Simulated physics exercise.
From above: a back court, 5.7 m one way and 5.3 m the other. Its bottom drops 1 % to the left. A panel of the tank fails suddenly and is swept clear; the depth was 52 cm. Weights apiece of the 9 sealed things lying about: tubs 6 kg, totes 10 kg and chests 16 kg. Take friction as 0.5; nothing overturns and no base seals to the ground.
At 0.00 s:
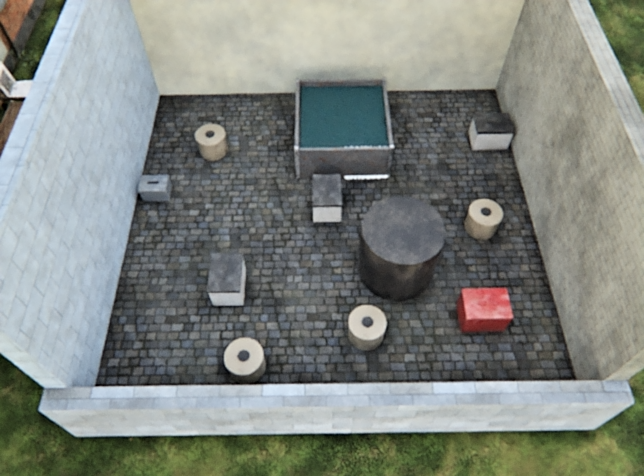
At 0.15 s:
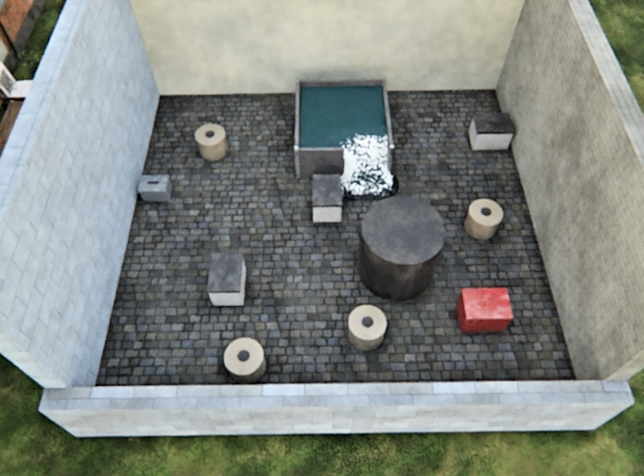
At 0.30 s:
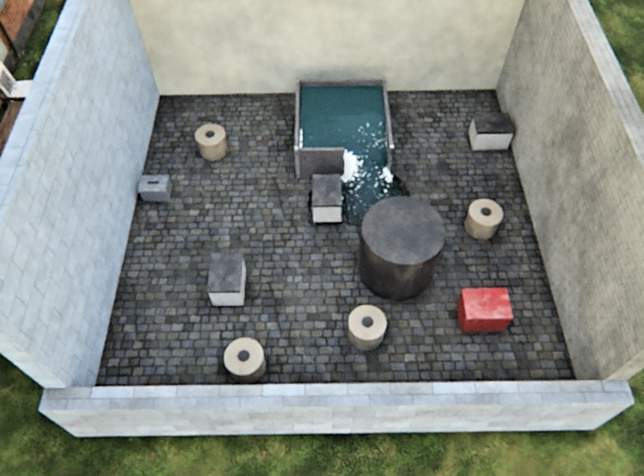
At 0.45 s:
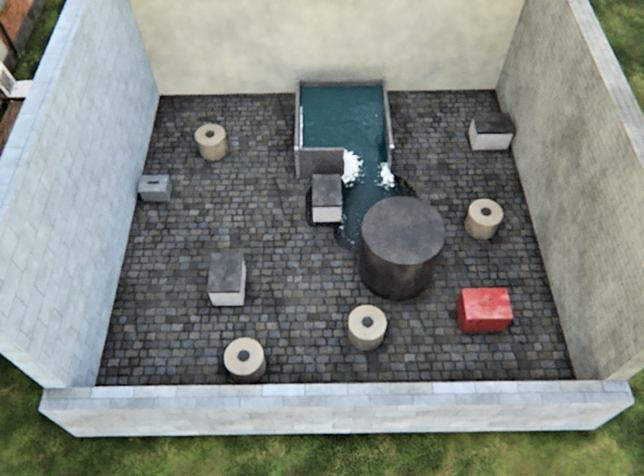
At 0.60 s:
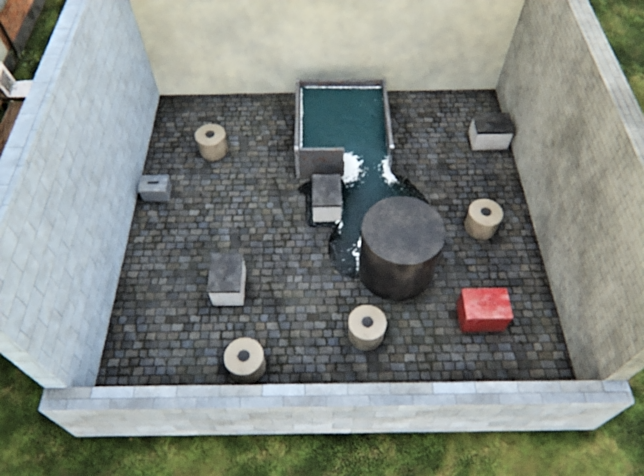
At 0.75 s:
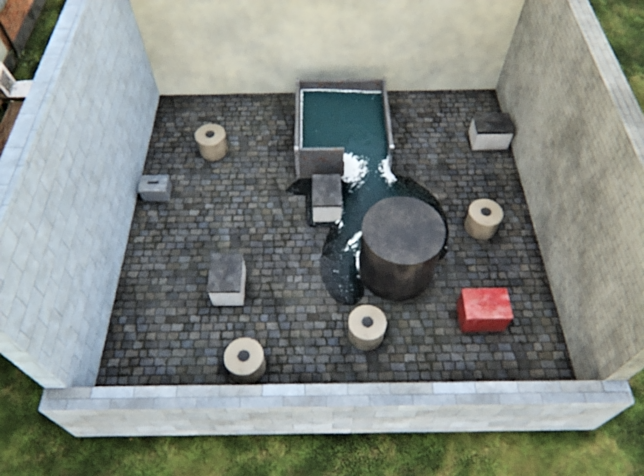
Water pours from the open tank and spreads around the large dark cylinder across the paving.
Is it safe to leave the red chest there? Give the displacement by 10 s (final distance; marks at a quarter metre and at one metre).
Red chest barely shifts.
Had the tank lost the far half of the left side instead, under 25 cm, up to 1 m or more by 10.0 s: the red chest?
In that case the red chest holds its place.
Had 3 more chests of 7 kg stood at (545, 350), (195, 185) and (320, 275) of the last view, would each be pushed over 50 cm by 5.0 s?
In turn: More, under, over.
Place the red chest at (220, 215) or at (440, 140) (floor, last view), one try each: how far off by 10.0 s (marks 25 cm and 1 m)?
In turn: It holds its place; it stays put.
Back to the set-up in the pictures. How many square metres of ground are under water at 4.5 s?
About 19 m2.
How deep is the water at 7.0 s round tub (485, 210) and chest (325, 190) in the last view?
Roughly 3 and 1 cm.
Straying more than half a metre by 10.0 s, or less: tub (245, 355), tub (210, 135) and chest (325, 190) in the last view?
In turn: Over, under, under.
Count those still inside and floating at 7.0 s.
2 of them.
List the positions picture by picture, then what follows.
In the first frame, the red chest at (488, 303), on the bottom; water covers 1.8 m2; 0 of 9 have shifted.
In the second frame, the red chest at (488, 303), on the bottom; 2.1 m2 under water; 0 of 9 have shifted.
In the third frame, the red chest at (488, 303) rests on the ground; 2.6 m2 under water; 0 of 9 have shifted.
In the fourth frame, the red chest at (488, 303), on the bottom; 3.1 m2 under water; 0 of 9 have shifted.
In the fifth frame, the red chest at (488, 303), on the bottom; 3.5 m2 under water; 0 of 9 have shifted.
In the sixth frame, the red chest at (488, 303) rests on the ground; water covers 4.0 m2; 0 of 9 have shifted.
After 2.0 s the red chest is near (488, 303), 0.0 m from its start, aground; 0 afloat.
After 4.5 s the red chest is near (488, 303), 0.0 m from its start, aground; 0 afloat.
After 7.0 s the red chest is near (488, 303), 0.0 m from its start, aground; 2 afloat.
After 10.0 s the red chest is near (488, 303), 0.0 m from its start, aground; 0 afloat.
